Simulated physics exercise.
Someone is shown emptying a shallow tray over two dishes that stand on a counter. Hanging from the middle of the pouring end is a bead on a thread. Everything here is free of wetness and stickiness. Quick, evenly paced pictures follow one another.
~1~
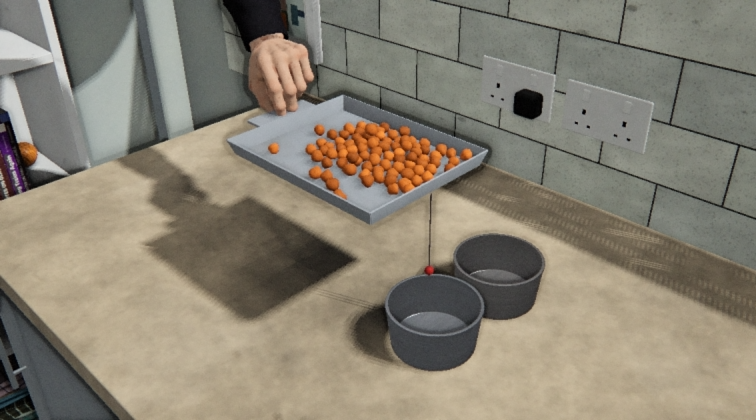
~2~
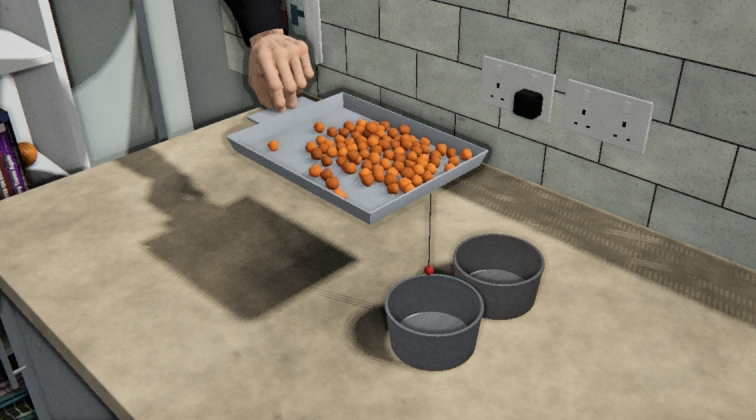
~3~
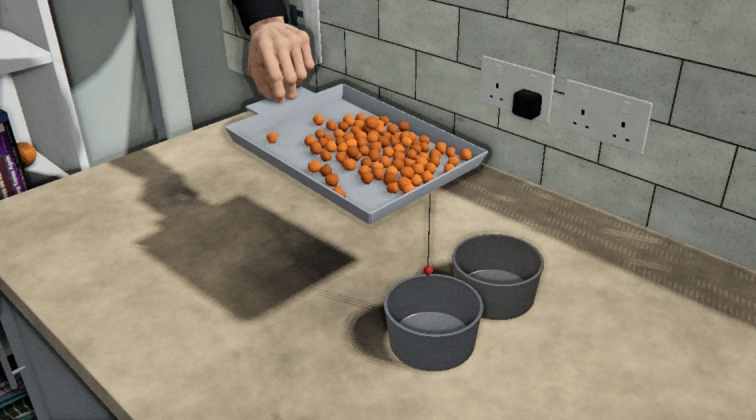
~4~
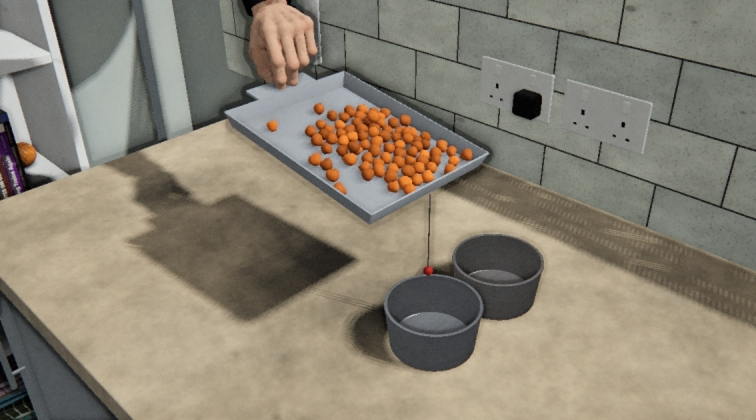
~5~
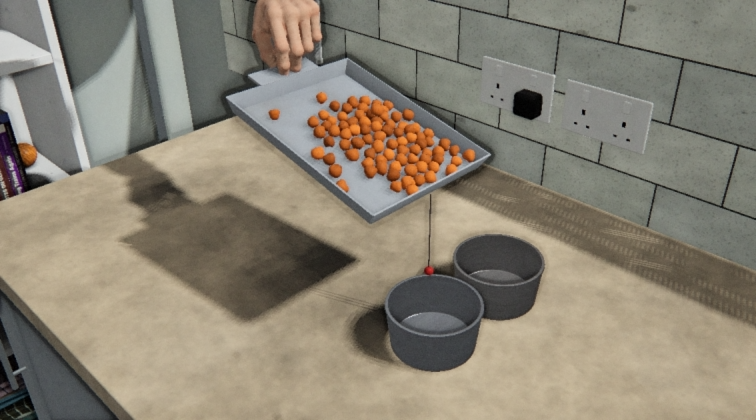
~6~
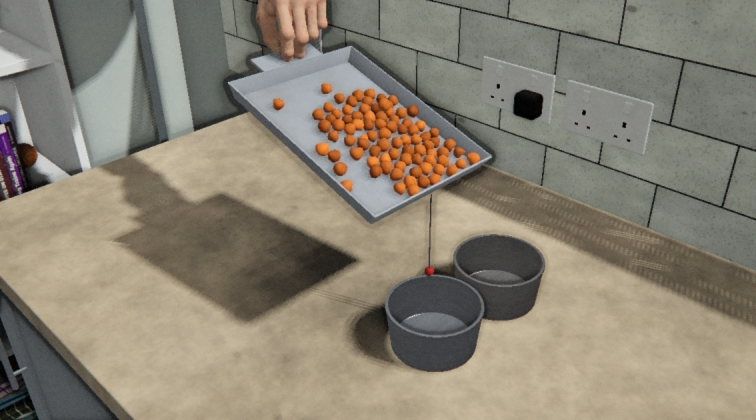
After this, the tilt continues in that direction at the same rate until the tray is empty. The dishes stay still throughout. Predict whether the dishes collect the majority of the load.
Turns out most of it gets caught in the end.
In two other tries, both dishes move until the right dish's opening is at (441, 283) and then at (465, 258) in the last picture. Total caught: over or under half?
First place: Short of half; second place: Short of half.
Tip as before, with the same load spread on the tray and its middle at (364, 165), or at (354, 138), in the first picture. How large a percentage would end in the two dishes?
Respectively 80 and 70 in a hundred.
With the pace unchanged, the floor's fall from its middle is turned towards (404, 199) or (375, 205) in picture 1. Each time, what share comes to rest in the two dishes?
Around 50 percent for the first aim and around 40 percent for the second.
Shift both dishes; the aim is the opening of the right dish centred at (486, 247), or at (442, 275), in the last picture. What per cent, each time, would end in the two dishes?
Approximately 20 percent, followed by approximately 10 percent.
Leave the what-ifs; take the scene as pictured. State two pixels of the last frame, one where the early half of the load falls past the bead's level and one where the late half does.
First around (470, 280), afterwards around (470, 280).
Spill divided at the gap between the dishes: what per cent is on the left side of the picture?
20 %, roughly.
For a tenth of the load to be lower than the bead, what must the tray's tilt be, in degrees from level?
Roughly 85°.
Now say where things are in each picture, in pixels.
The first frame shows corners of the pouring end (370, 208) and (480, 150), level; middle of the load (376, 153), coated peanuts; left dish (471, 341); right dish (534, 292); bead on its thread (429, 270).
The second frame shows corners of the pouring end (370, 208) and (480, 150), level; middle of the load (376, 152).
The third frame shows corners of the pouring end (370, 209) and (480, 151), tipped barely, level across its low end; middle of the load (376, 148).
The fourth frame shows corners of the pouring end (372, 209) and (481, 152), tipped a little, level across its low end; middle of the load (377, 142).
The fifth frame shows corners of the pouring end (374, 209) and (483, 153), tipped a little, level across its low end; middle of the load (380, 138).
The sixth frame shows corners of the pouring end (375, 210) and (484, 155), tipped clearly, level across its low end; middle of the load (385, 135), roughly half on the move; left dish (471, 342); right dish (534, 292).
Just after the last frame, tray tipped steeply; almost all on the tray; just a few in the air.
A moment on, tray tipped past a quarter turn; roughly a third in the left dish; roughly a quarter in the right dish; roughly a quarter outside both; roughly a quarter in the air.
Further on, tray tipped past a quarter turn; roughly a third in the left dish; roughly a quarter in the right dish; roughly a third outside both.
When it is over, tray tipped past a quarter turn; roughly a third in the left dish; roughly a quarter in the right dish; roughly a third outside both.
